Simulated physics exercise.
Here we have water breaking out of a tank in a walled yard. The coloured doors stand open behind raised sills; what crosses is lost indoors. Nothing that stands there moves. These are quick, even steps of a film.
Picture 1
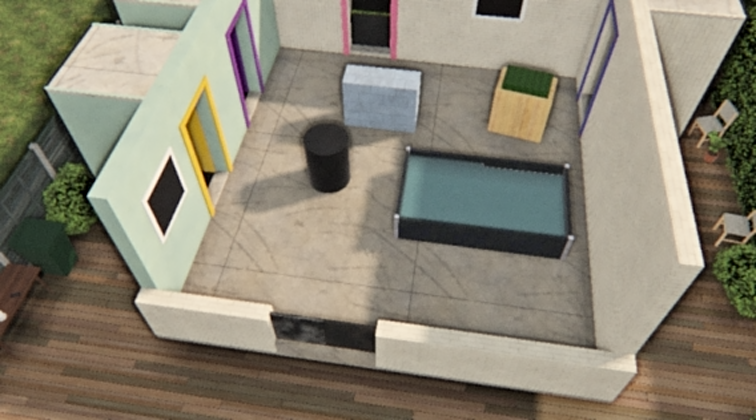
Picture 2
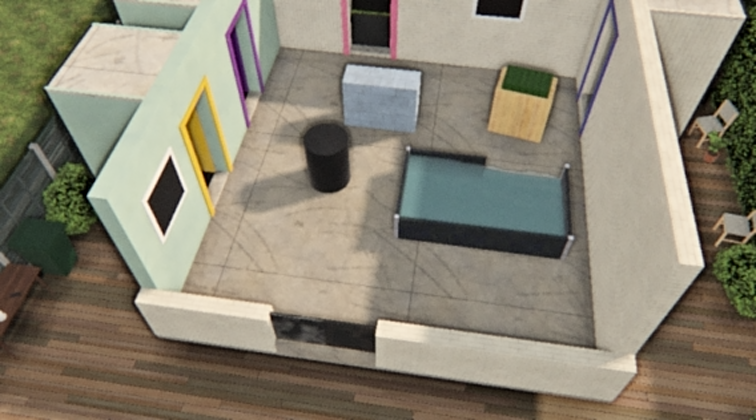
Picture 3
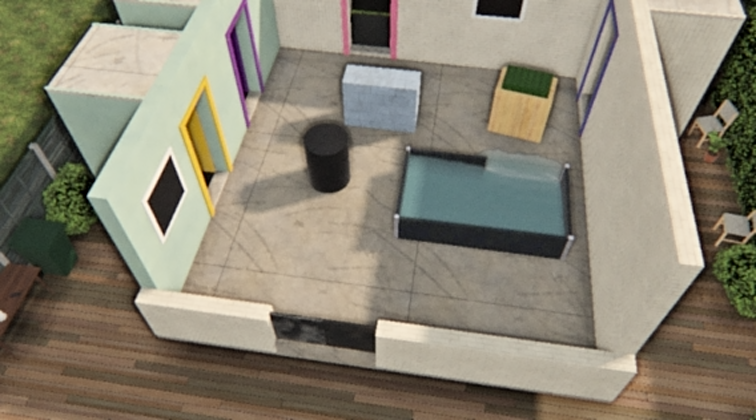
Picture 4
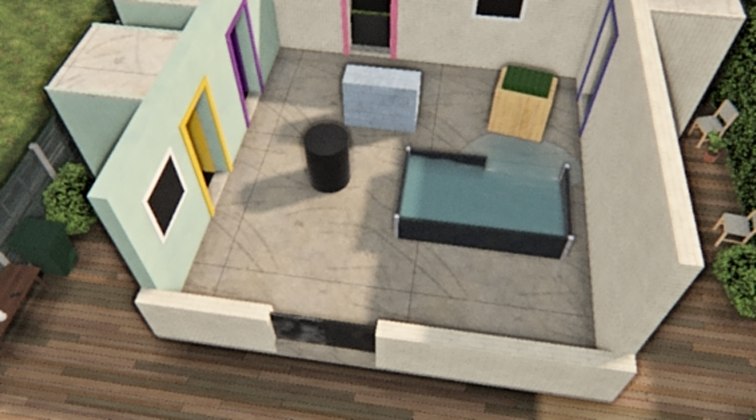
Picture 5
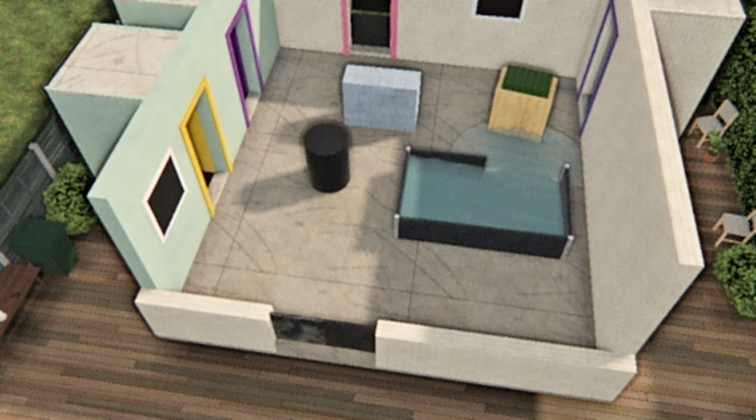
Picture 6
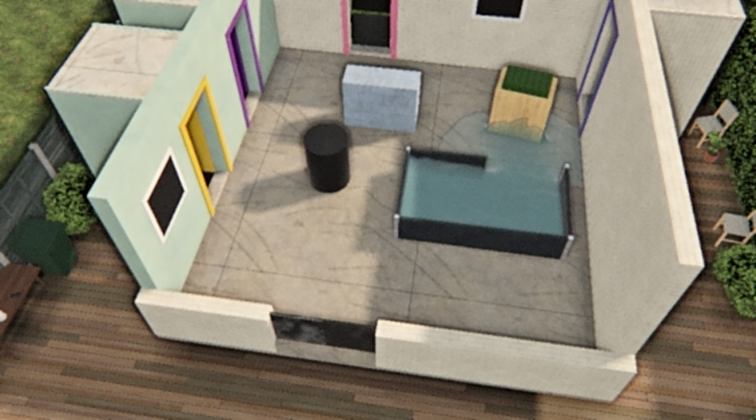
Water sits still in a dark-sided rectangular tank inside a walled yard, near a black barrel, a pale block and a wooden planter. A gap opens in the tank's far side toward the right, and water pours through it, spreading in a thin sheet across the floor to the planter's base.
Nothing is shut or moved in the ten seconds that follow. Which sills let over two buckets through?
In the end: The purple door lets in a lot; the pink door admits no more than that; the blue door admits no more than that; the yellow door admits no more than that.
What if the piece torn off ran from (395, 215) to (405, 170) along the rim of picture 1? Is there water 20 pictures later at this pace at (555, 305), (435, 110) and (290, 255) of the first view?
One after the other: No water, clear, awash.
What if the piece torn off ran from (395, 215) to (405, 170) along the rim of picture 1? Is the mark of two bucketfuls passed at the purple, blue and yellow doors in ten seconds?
One by one: Purple door holds, blue door is under, yellow door passes that mark.
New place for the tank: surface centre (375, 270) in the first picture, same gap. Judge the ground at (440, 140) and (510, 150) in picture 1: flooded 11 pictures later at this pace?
In that order: Covered, flooded.
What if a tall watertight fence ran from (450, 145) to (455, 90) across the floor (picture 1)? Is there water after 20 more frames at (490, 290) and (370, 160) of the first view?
In that order: Clear, flooded.
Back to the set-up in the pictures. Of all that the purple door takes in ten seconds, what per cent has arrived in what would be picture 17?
Roughly 0 per cent.
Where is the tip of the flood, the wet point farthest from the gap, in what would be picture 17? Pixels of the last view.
Close to (396, 60).
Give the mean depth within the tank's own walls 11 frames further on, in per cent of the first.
Some 54 per cent.
A moment on, water covers 10 % of the floor; the purple door not reached, the pink door not reached, the blue door wet at the sill, nothing in, the yellow door not reached.
Next, water covers 25 % of the floor; the purple door not reached, the pink door not reached, the blue door wet at the sill, nothing in, the yellow door not reached.
Then, water covers 40 % of the floor; the purple door not reached, the pink door wet at the sill, nothing in, the blue door wet at the sill, nothing in, the yellow door not reached.
Later, water covers 65 % of the floor; the purple door under two buckets in, the pink door wet at the sill, nothing in, the blue door wet at the sill, nothing in, the yellow door wet at the sill, nothing in.
In the end, water covers 95 % of the floor; the purple door over two buckets in, the pink door wet at the sill, nothing in, the blue door wet at the sill, nothing in, the yellow door wet at the sill, nothing in.
